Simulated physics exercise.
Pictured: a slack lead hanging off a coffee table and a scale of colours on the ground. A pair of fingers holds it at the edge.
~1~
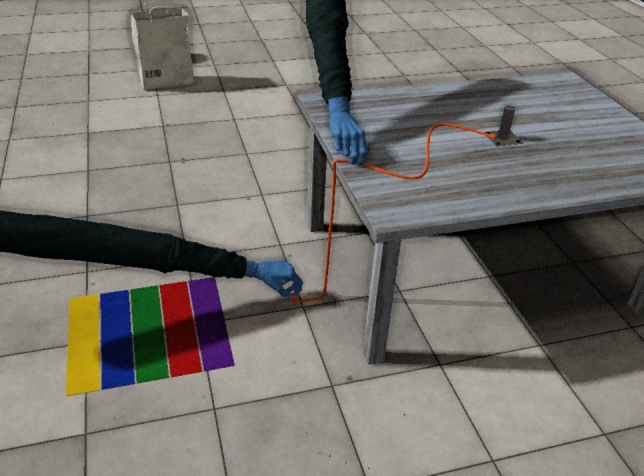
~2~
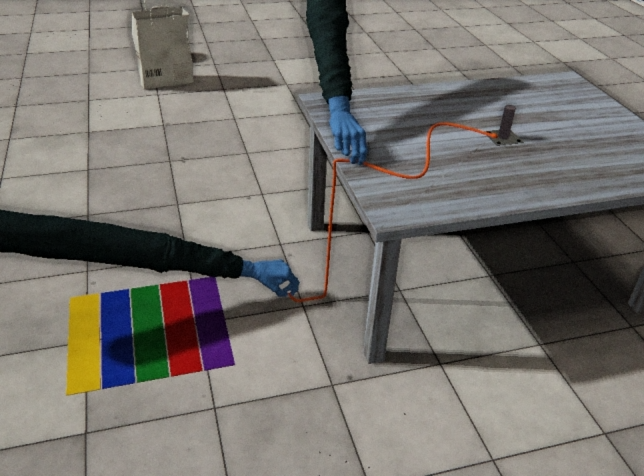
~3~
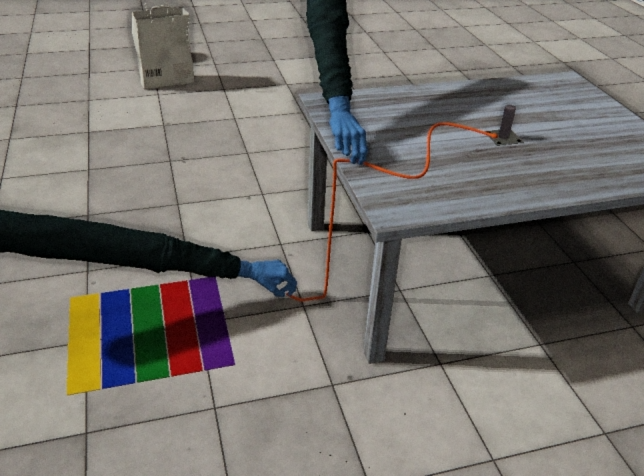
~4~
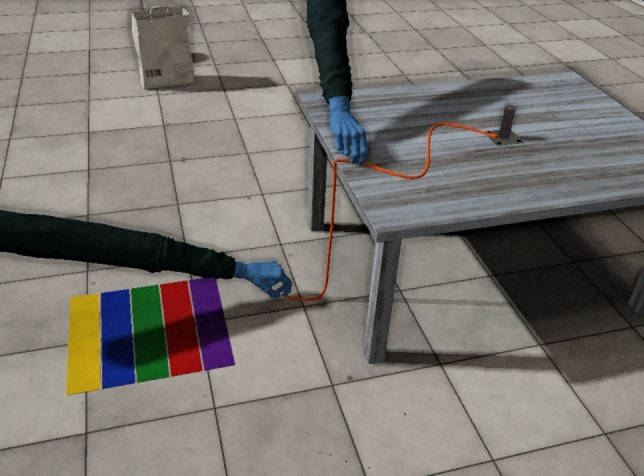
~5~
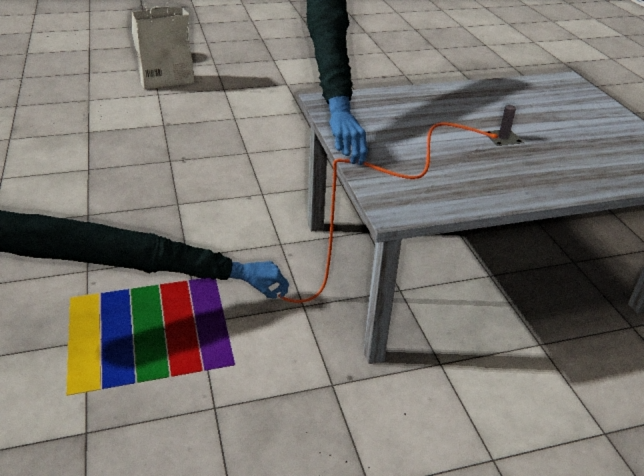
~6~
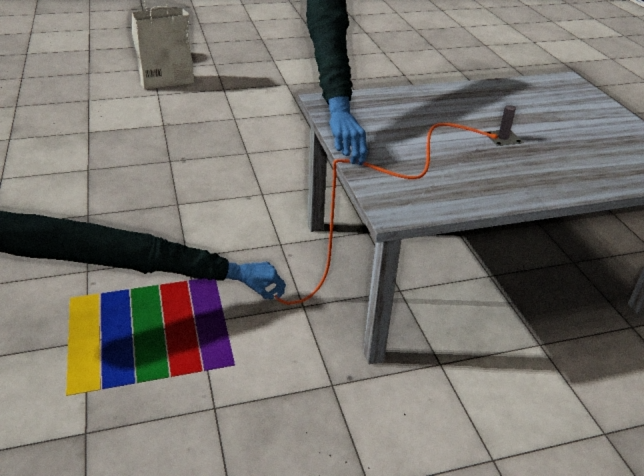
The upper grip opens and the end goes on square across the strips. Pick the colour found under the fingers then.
Yellow is under them.
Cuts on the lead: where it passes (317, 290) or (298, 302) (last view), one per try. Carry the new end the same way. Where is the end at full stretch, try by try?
Case by case it comes to about (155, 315) and then about (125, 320).
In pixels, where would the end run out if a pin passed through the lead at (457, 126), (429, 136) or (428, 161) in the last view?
Readings in order - (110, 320), (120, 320), (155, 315).
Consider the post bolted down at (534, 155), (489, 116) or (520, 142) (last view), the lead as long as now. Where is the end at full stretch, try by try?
Roughly (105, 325), (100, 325) and (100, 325).
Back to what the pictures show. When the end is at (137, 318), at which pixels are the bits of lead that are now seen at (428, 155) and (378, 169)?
Positions: (380, 156) for the first, (320, 198) for the second.
Soon after, end near (136, 318); over green.
Then, end near (104, 323); over blue.
At full stretch, end near (85, 326); over yellow. It gets as far as the yellow strip.
